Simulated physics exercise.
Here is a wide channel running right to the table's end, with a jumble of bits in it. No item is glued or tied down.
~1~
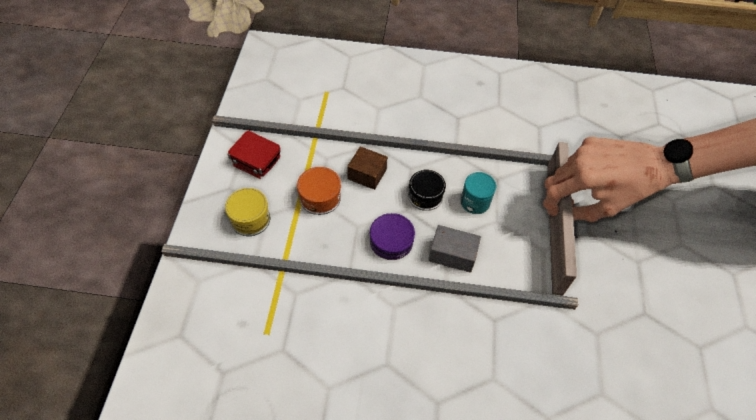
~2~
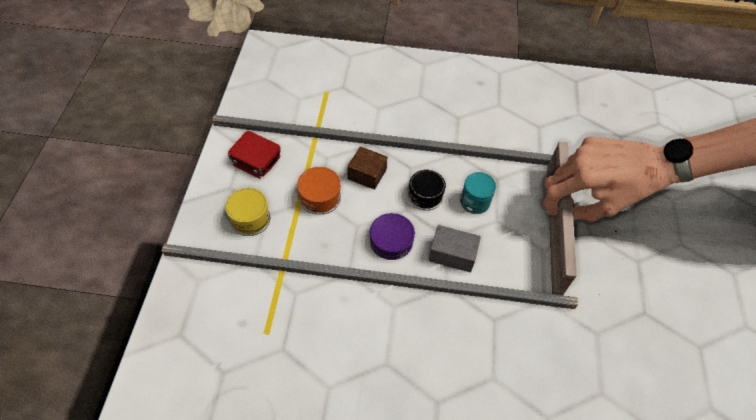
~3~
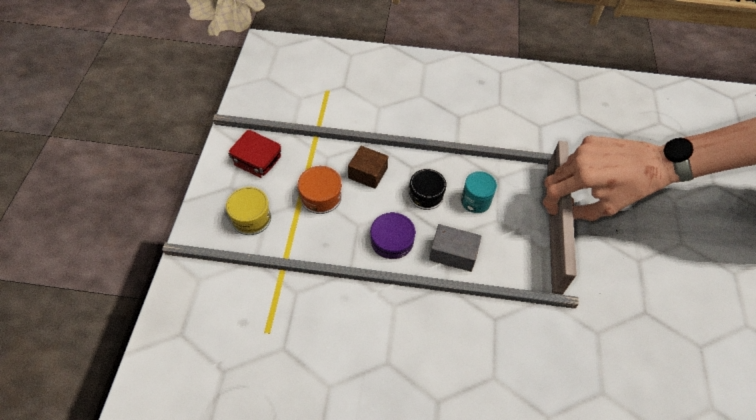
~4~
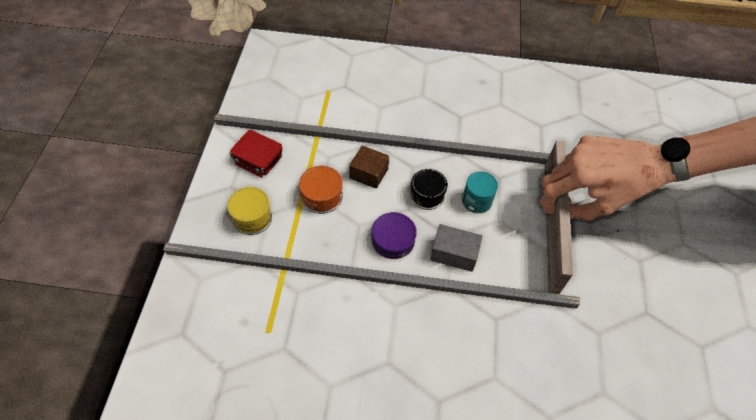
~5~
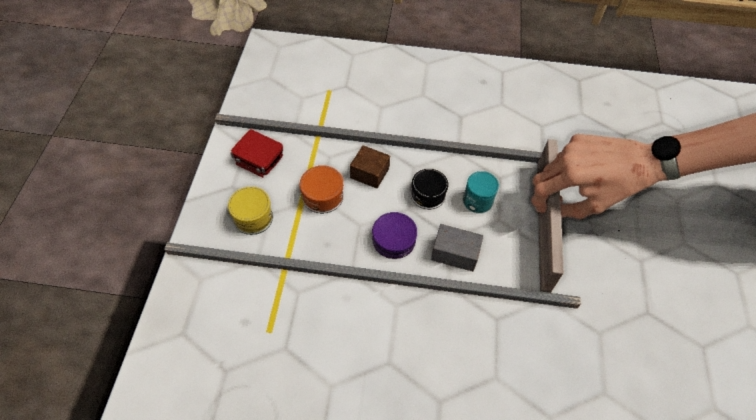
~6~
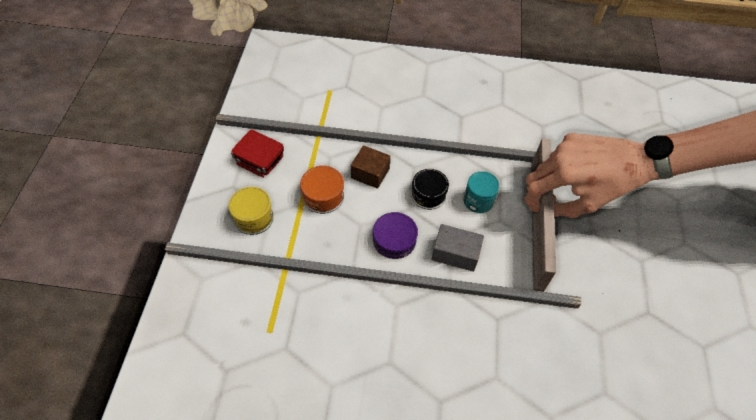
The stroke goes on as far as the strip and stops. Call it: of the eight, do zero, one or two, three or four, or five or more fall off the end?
Zero fall off.
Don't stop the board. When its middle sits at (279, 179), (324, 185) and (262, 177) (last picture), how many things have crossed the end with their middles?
1, 0, 1.
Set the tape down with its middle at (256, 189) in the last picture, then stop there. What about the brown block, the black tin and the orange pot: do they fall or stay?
Brown block remains, black tin remains, orange pot remains.
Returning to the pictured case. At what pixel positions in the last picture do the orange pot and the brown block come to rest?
In the last picture the orange pot sits at (219, 183) while the brown block sits at (300, 147).
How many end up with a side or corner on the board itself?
3.
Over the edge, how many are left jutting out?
1.
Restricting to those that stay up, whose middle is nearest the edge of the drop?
The yellow pot is foremost.
Soon after, none off yet; red case at rest near (259, 154); yellow pot at rest near (252, 211); orange pot at rest near (323, 190).
Then, none off yet; red case at rest near (259, 154); yellow pot at rest near (252, 211); orange pot moved about its own width near (295, 190).
At rest, the number that fall off is zero.
